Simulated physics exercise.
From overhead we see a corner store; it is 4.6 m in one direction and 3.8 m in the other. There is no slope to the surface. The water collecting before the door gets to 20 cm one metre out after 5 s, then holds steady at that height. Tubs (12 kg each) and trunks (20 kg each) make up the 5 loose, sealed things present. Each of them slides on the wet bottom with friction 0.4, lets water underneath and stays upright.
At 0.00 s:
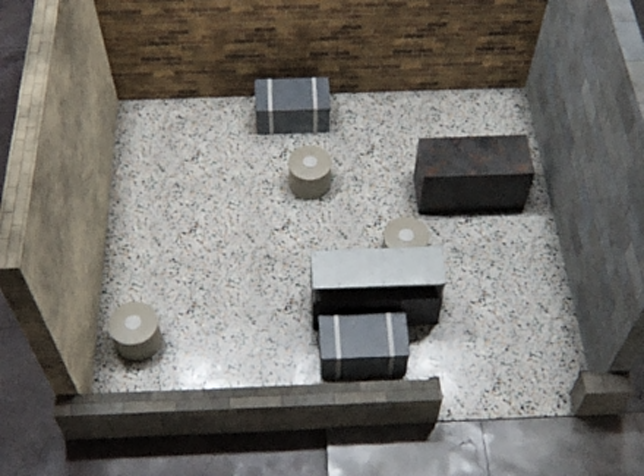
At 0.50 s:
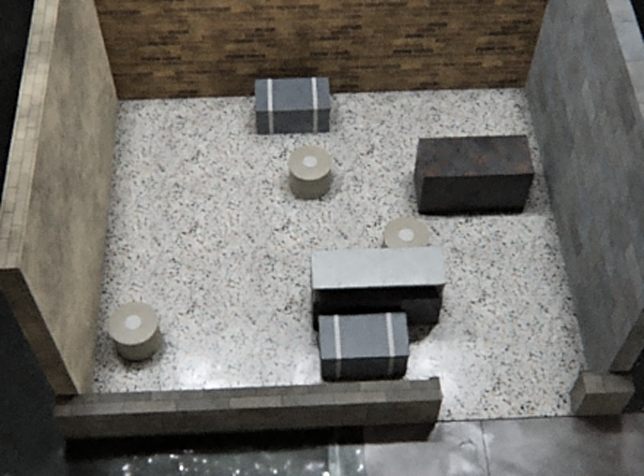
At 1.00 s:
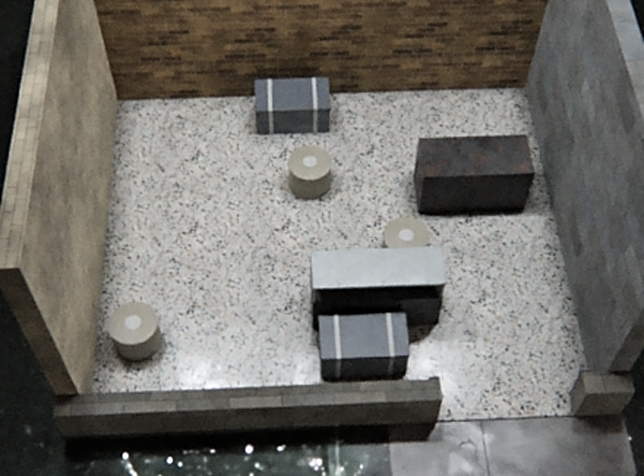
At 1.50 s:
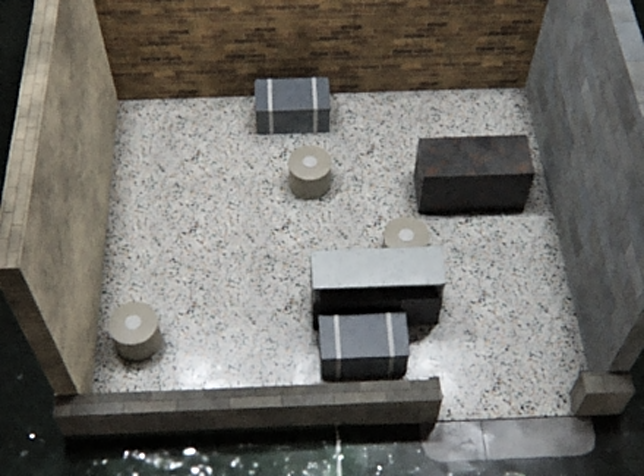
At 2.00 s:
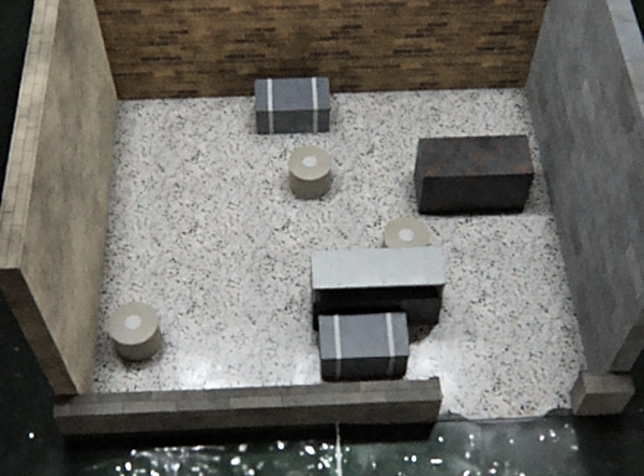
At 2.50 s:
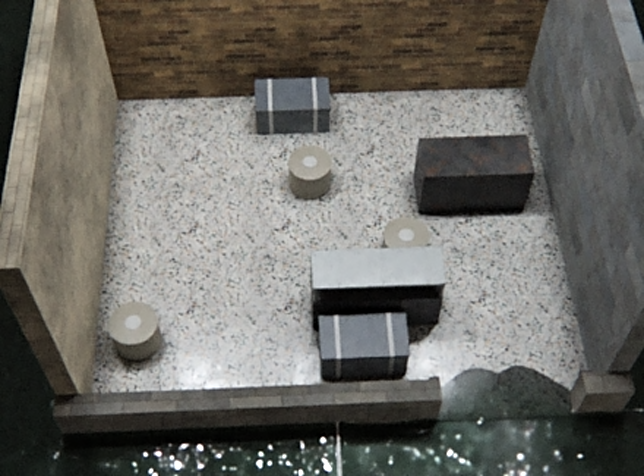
In a walled room with a speckled floor, seen from above, blocky trunks and round tubs stay still while dark, glinting water spreads across the ground outside the front wall, then edges through the gap at the lower right.
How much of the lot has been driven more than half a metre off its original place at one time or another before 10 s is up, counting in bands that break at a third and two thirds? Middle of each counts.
Few of them.
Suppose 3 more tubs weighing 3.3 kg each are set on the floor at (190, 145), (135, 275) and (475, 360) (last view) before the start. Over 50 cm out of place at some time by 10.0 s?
Inside the limit, then inside the limit, then above the limit.
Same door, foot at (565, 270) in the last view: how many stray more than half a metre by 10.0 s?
Result: 2 of them.
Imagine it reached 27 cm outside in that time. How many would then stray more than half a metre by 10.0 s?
So the tally would be 3.
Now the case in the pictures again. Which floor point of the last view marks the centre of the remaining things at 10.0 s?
The centre sits near (268, 247).
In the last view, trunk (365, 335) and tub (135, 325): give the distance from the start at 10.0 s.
Respectively 30 and 0 cm.
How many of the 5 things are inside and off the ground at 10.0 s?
By my count, 0.
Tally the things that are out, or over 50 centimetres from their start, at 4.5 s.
The count is 0.
After 3.5 s 0 of 5 are over 50 cm from their spots; 0 afloat.
After 4.5 s 0 of 5 are over 50 cm from their spots; 0 afloat.
After 7.0 s 0 of 5 are over 50 cm from their spots; 0 afloat.
After 10.0 s 1 of 5 are over 50 cm from their spots, and 1 have been at some point; 0 afloat.
